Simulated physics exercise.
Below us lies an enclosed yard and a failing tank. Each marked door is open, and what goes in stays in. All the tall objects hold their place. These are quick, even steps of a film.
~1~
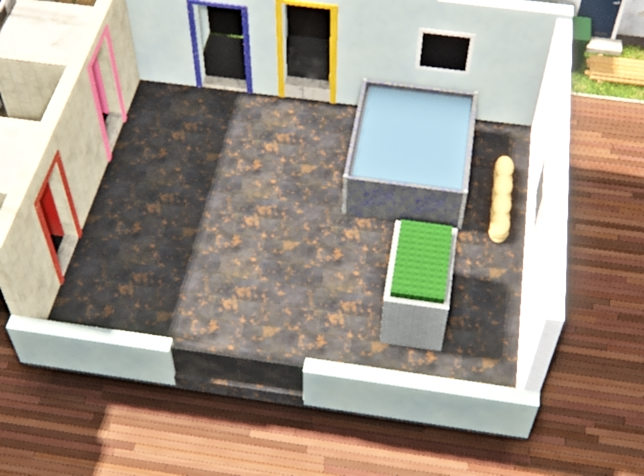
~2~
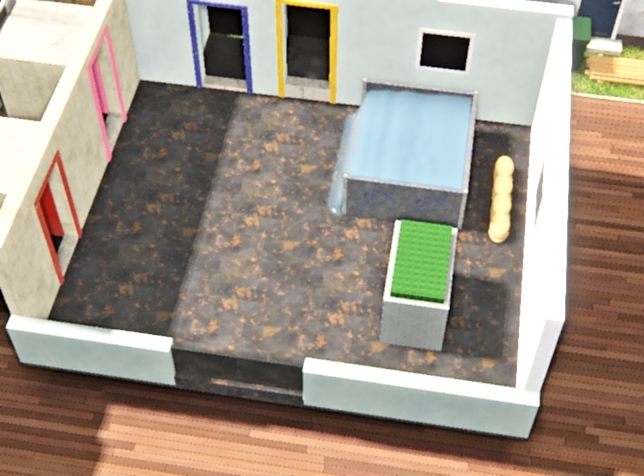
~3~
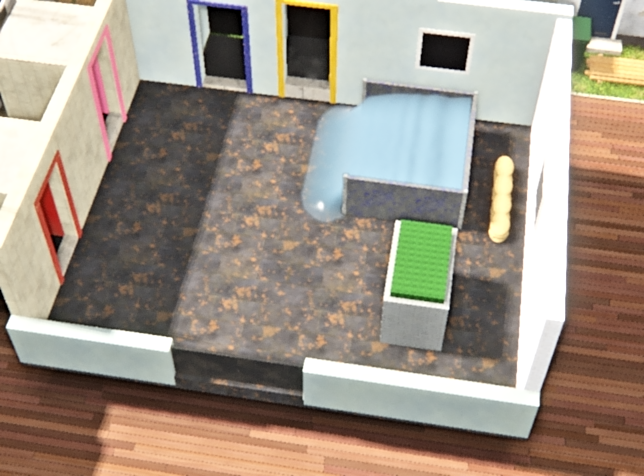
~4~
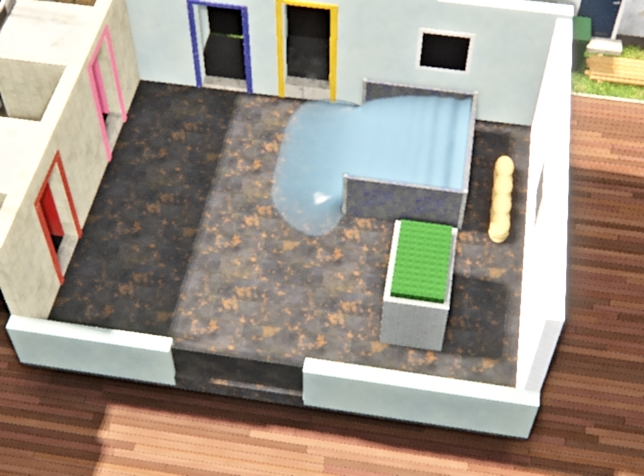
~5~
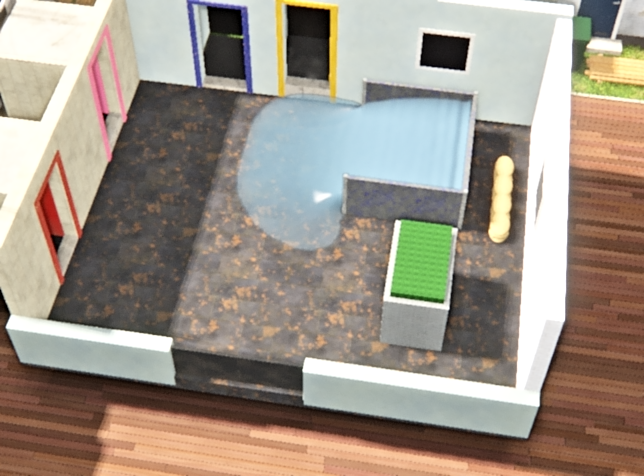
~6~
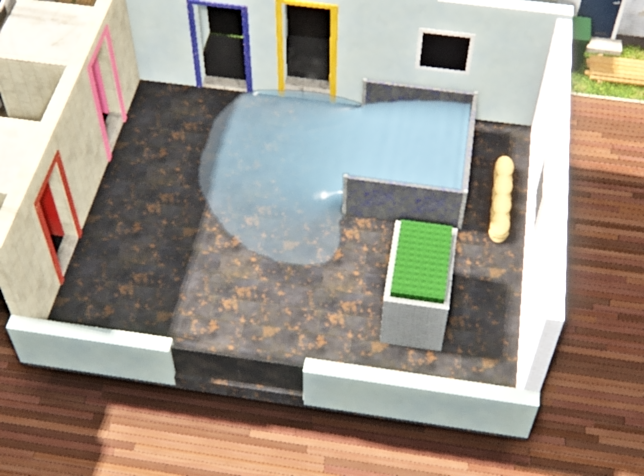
In an enclosed yard, water pours from an open tank and spreads left across the floor.
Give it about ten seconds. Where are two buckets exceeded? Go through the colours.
In the end: The blue door floods; the red door floods; the yellow door holds within the limit; the pink door floods.
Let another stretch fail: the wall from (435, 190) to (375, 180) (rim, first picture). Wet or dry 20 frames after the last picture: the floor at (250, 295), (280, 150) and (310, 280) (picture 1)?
As listed: Wet, free of water, flooded.
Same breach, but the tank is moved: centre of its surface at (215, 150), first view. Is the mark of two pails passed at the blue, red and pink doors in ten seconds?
One by one: The blue door floods, the red door lets more in, the pink door takes more.
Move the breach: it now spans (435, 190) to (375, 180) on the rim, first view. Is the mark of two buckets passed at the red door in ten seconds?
My reading: The red door goes over.
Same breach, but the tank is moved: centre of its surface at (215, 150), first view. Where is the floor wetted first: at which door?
It is the one in pink.
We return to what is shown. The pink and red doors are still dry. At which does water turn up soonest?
The door marked pink.
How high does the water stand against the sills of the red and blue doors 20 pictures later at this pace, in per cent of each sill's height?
Near 250 and 190 in a hundred.
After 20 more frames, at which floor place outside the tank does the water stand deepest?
I would point to (38, 344).
A moment on, water covers 45 % of the floor; the blue door wet at the sill, nothing in, the red door not reached, the yellow door wet at the sill, nothing in, the pink door under two buckets in.
Next, water covers 55 % of the floor; the blue door under two buckets in, the red door under two buckets in, the yellow door wet at the sill, nothing in, the pink door far over two buckets in.
Then, water covers 60 % of the floor; the blue door over two buckets in, the red door over two buckets in, the yellow door wet at the sill, nothing in, the pink door far over two buckets in.
Later, water covers 80 % of the floor; the blue door far over two buckets in, the red door far over two buckets in, the yellow door wet at the sill, nothing in, the pink door far over two buckets in.
In the end, water covers 95 % of the floor; the blue door far over two buckets in, the red door far over two buckets in, the yellow door wet at the sill, nothing in, the pink door far over two buckets in.
